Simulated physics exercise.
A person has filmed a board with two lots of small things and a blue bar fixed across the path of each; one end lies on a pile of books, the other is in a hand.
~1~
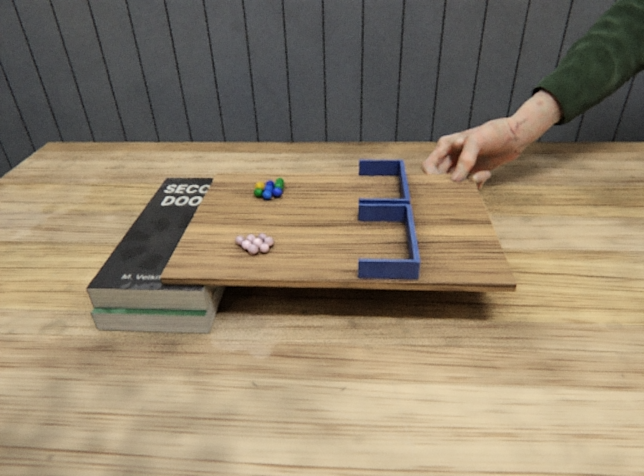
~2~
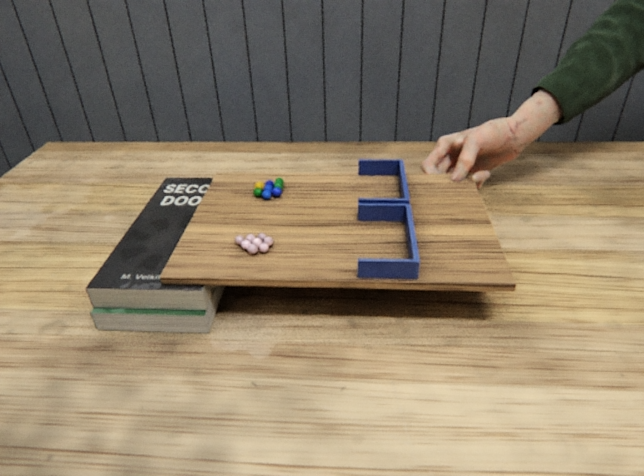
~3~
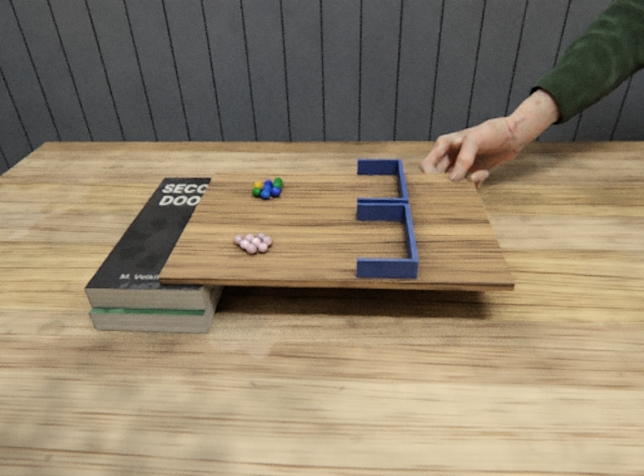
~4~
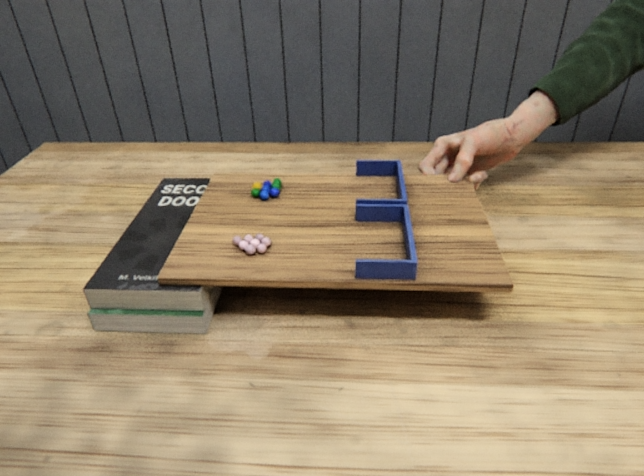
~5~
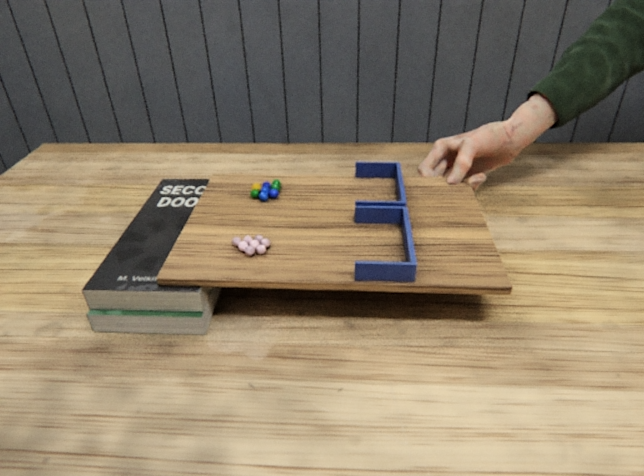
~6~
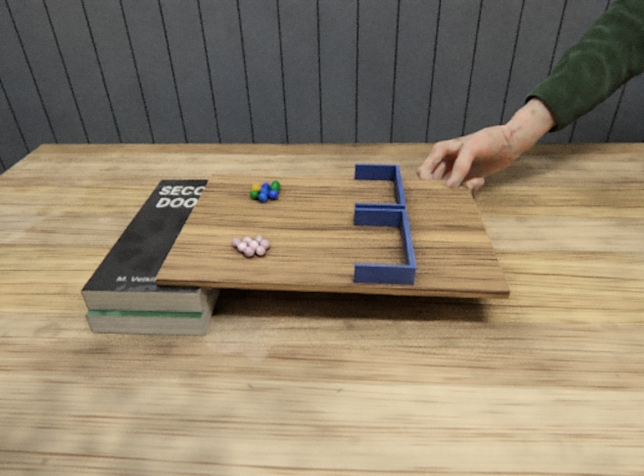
Hand slightly lowering the right end of a wooden board propped on books, two small clusters of colored beads staying still.
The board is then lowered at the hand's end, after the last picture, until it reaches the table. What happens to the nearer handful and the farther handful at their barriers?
Result: The nearer handful is kept back; the farther handful is kept back.
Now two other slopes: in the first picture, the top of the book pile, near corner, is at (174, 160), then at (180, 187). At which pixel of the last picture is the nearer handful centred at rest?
(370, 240) and (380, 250).
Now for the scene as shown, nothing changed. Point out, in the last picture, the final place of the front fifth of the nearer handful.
My best guess is around (395, 256) in the final picture.
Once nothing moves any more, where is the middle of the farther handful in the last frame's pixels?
Probably somewhere close to (390, 214).
Then, 0.19 s later than the last frame, board sloping at 5°; nearer handful where it was; farther handful where it was.
Then, 0.43 s later than the last frame, board sloping at 9°; nearer handful on its way down; farther handful on its way down.
Then, 0.69 s later than the last frame, board resting at 10°; nearer handful on its way down; farther handful on its way down.
When it is over, board resting at 10°; nearer handful gathered behind its bar; farther handful gathered behind its bar.
